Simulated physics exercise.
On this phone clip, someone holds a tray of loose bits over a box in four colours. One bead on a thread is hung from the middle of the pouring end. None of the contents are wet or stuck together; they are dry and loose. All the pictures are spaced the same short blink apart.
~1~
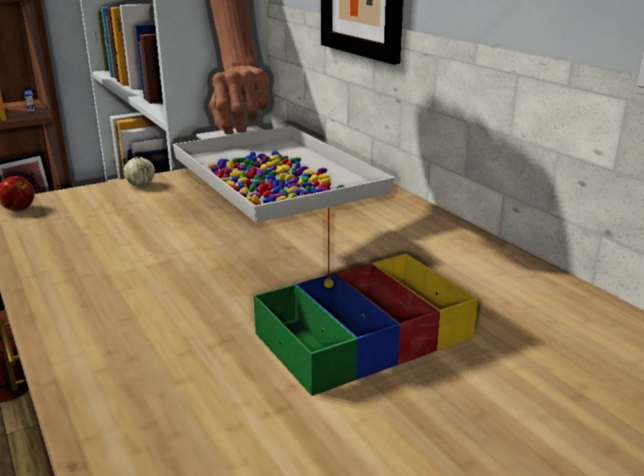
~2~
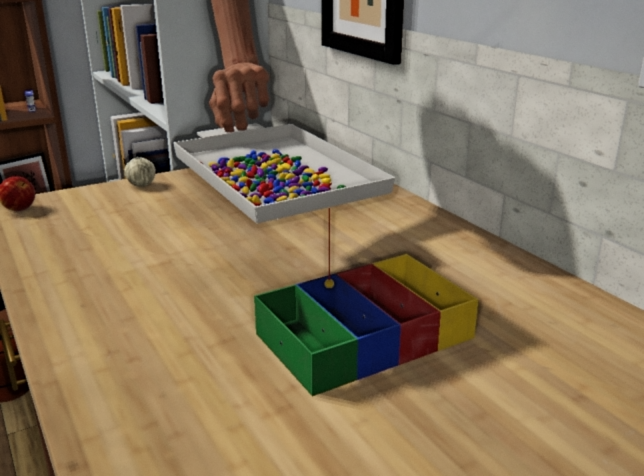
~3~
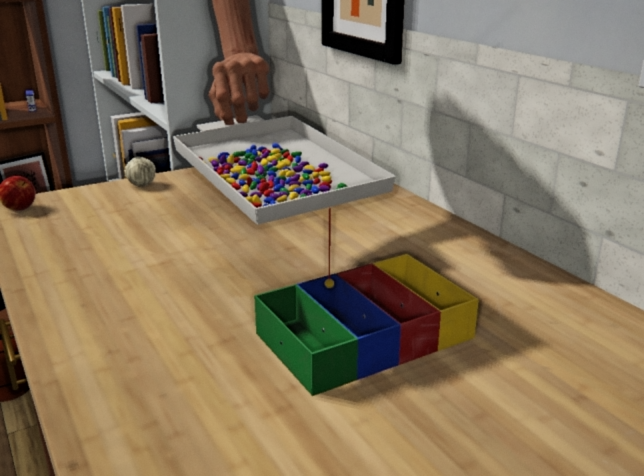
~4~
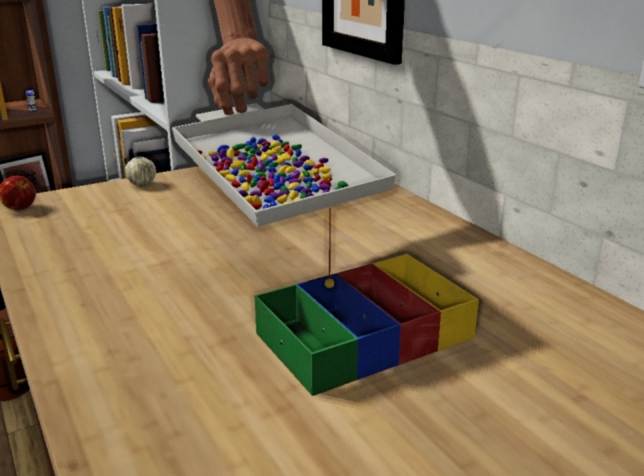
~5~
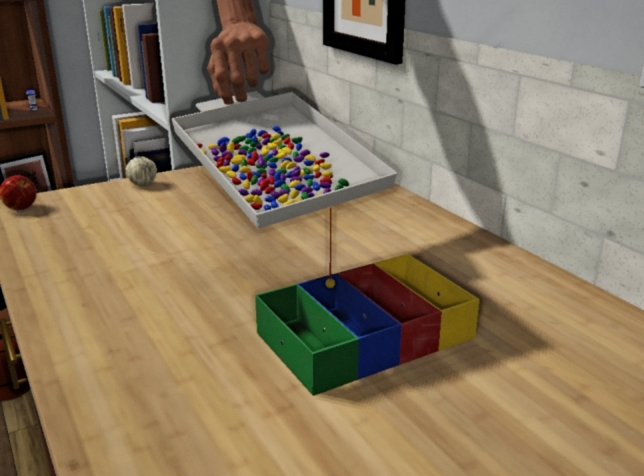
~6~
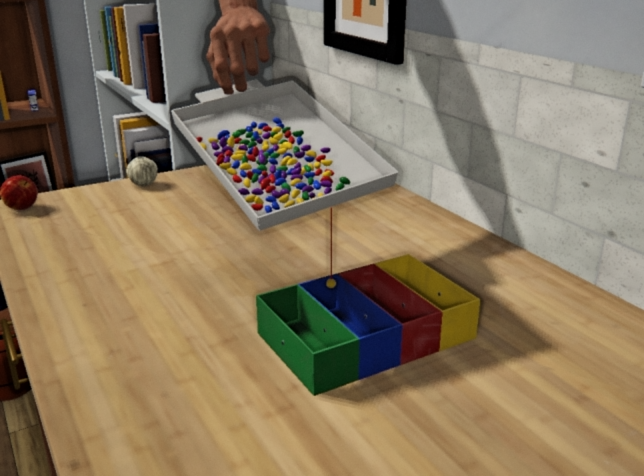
A hand at the back of a pale tray of multicoloured jelly beans raises that end slightly, the front edge gradually tilting lower at its left corner while the loose beans shift a little and spread out. Below sits an open box with green, blue, red and yellow cells, a yellow bead hanging above it on a thread. The steady view looks down across a wooden table beside a pale block wall.
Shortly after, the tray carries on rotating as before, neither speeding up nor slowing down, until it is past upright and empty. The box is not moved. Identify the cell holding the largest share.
Largest share: Green.
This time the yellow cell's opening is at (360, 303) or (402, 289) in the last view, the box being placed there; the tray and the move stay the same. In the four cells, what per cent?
Near 100 and 90 percent respectively.
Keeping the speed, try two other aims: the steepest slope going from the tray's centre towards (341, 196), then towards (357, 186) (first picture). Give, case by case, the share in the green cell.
Case one near 10 %; case two near 0 %.
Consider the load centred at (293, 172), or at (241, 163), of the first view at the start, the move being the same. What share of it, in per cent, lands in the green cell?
Near 50 and 40 percent respectively.
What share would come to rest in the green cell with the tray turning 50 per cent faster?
About 50 %.
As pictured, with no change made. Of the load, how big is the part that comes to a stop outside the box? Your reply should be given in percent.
Estimate: Around 50 percent.
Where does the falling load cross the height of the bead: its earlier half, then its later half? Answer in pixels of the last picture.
Earlier half at (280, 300), later half at (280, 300).
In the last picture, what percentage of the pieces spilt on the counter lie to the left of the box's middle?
I'd say some 100 in a hundred.
Soon after the last picture, tray tipped steeply; all on the tray.
A little later, tray tipped right over; nearly all on the tray; a stray few falling or outside the box.
Later still, tray tipped past a quarter turn; about half in the green cell; a small part in the blue cell; about half falling or outside the box.
At rest, tray tipped past a quarter turn; about half in the green cell; a small part in the blue cell; none in the red cell; none in the yellow cell; about half outside the box.
